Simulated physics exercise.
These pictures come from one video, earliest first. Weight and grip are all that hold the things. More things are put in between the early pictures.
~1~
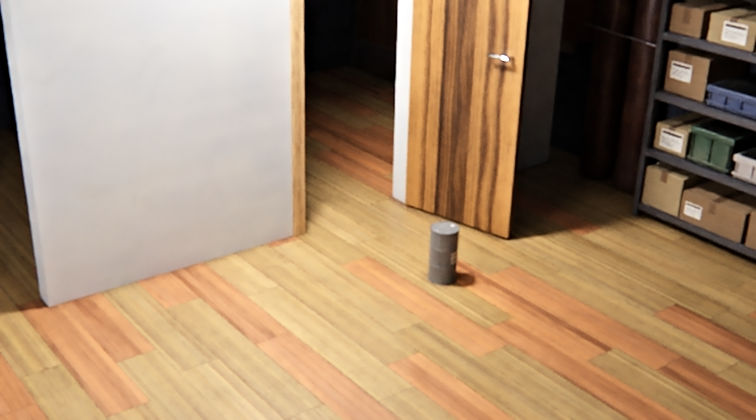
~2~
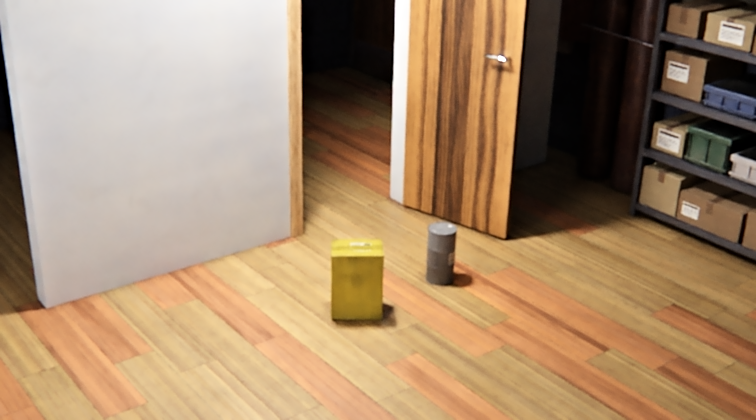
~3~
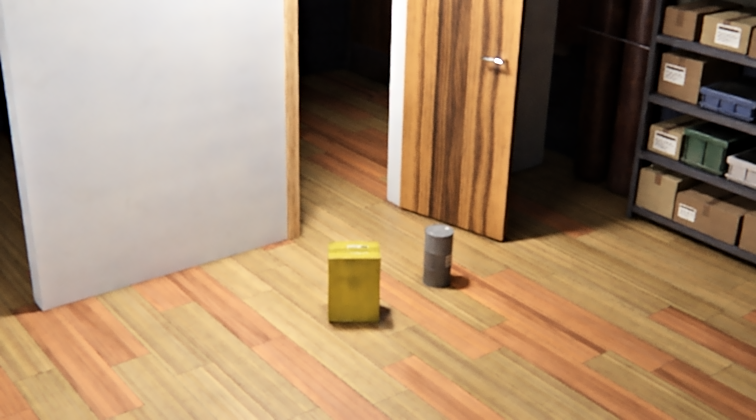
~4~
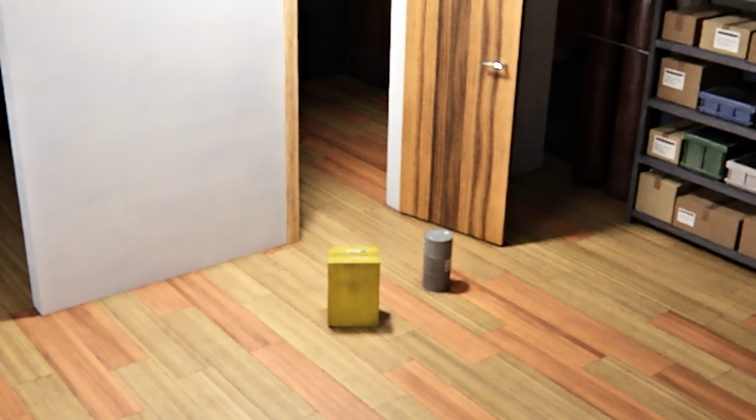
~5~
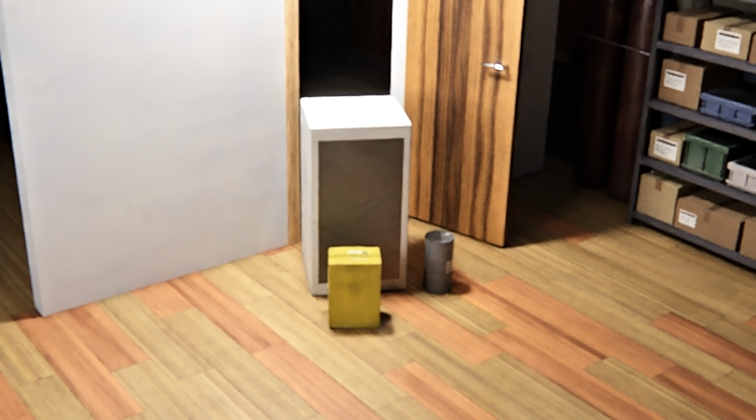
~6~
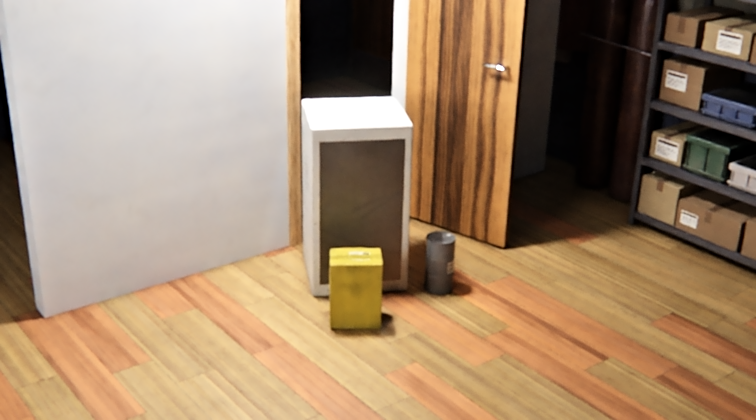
The footage shows a grey canister on a wooden floor near a motionless, wide-open door; a yellow box appears to its left, then a white appliance appears behind the box, while the view shifts very slightly.
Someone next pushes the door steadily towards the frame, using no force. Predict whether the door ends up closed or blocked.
Prediction: Blocked.
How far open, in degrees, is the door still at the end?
Around 50 degrees.
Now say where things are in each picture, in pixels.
The first picture shows door wide open and still; grey canister (443, 253).
The second picture shows door wide open and still; grey canister (441, 254); yellow box (357, 279).
The third picture shows door wide open and still; grey canister (438, 256); yellow box (353, 282).
The fourth picture shows door wide open and still; grey canister (437, 261); yellow box (353, 286).
The fifth picture shows door wide open and still; grey canister (439, 262); yellow box (354, 287).
The sixth picture shows door wide open and still; white appliance (355, 196); grey canister (440, 263).
Then, 0.50 s later than the last frame, open by 94°.
Then, 0.90 s later than the last frame, open by 77°.
Then, 1.30 s later than the last frame, open by 58°.
When it is over, open by 50°; all 3 as before. End places, in pixels of the last picture, white appliance near (354, 195).
